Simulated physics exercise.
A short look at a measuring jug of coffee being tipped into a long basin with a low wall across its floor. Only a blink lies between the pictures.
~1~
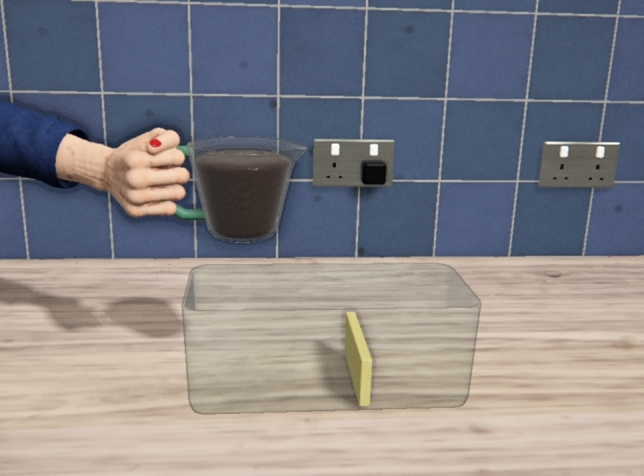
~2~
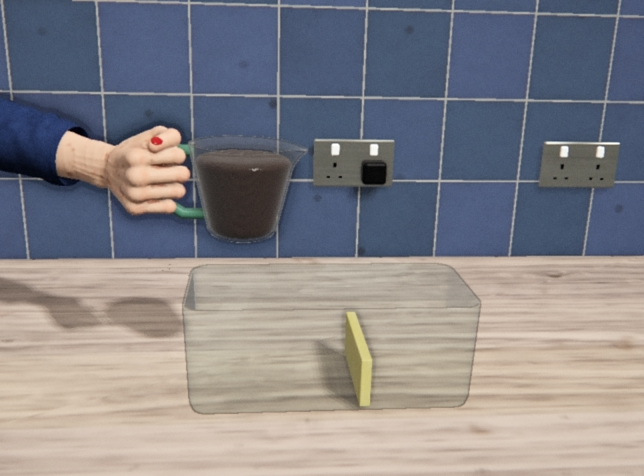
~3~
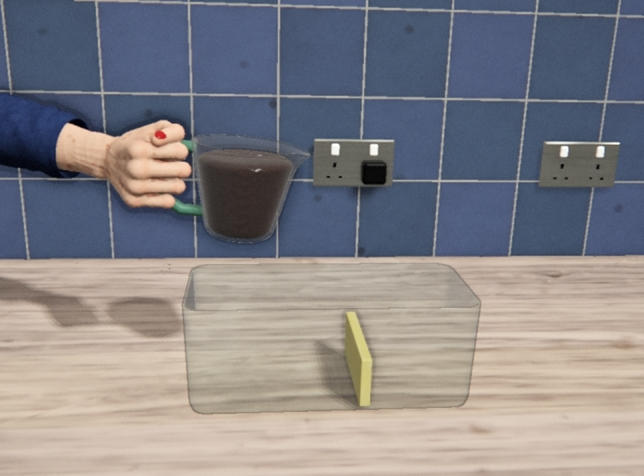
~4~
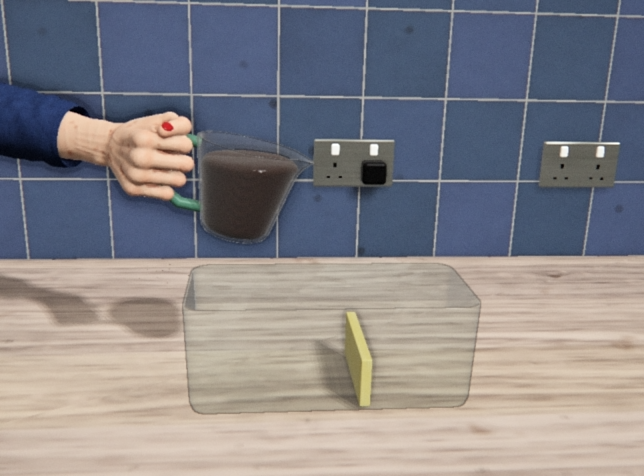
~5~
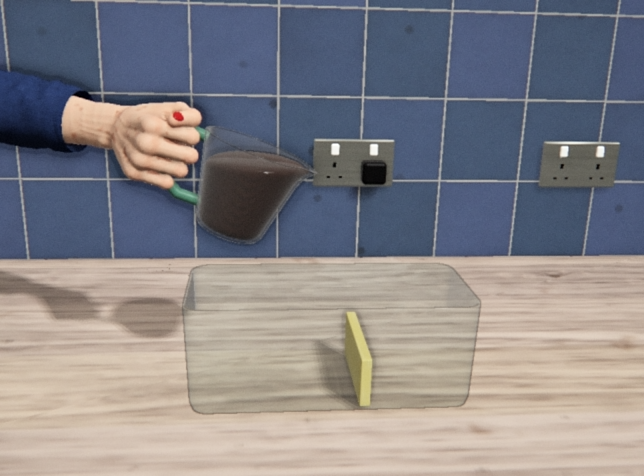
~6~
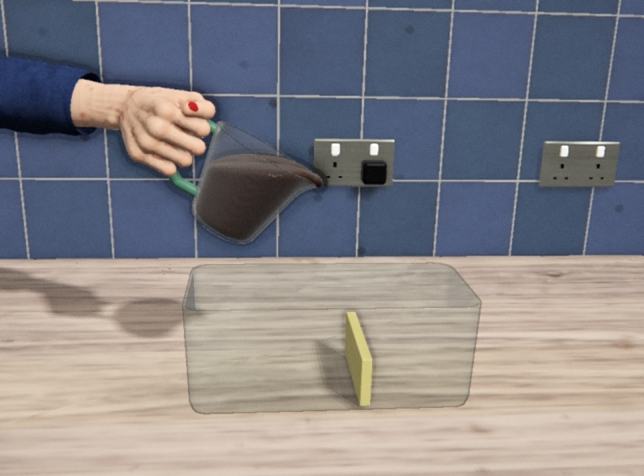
On a wooden counter against a blue tiled wall, a hand at the left holds a clear jug of dark liquid upright, then tilts it steadily rightward above a transparent basin containing a low yellow wall, the liquid reaching the spout.
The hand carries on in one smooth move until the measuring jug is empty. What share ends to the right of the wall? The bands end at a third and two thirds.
In the end under a third is right of the wall.
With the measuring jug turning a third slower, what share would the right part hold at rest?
It comes to 35 per cent or so.
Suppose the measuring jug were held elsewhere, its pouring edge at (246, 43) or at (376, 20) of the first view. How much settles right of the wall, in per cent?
About 5 and 70 per cent.
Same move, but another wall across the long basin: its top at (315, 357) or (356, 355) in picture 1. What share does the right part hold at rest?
In turn 90 and 35 in a hundred.
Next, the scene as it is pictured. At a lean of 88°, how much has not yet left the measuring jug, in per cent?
Roughly 40 in a hundred.
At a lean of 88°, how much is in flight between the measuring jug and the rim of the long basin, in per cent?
Near 25 %.
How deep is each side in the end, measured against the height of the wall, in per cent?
Left: 30 %. Right: 10 %.
A moment on, the measuring jug is tipped on its side and 42 per cent is still to pour, 16 is left of the wall and 18 right of it.
Next, the measuring jug is tipped right over and 5 per cent is still to pour, 67 is left of the wall and 23 right of it.
Then the measuring jug is tipped right over and 0 per cent is still to pour, 75 is left of the wall and 23 right of it.
Later the measuring jug is tipped right over and 0 per cent is still to pour, 75 is left of the wall and 23 right of it.
At rest 75 per cent lies left of the wall, 23 right of it and 1 outside.
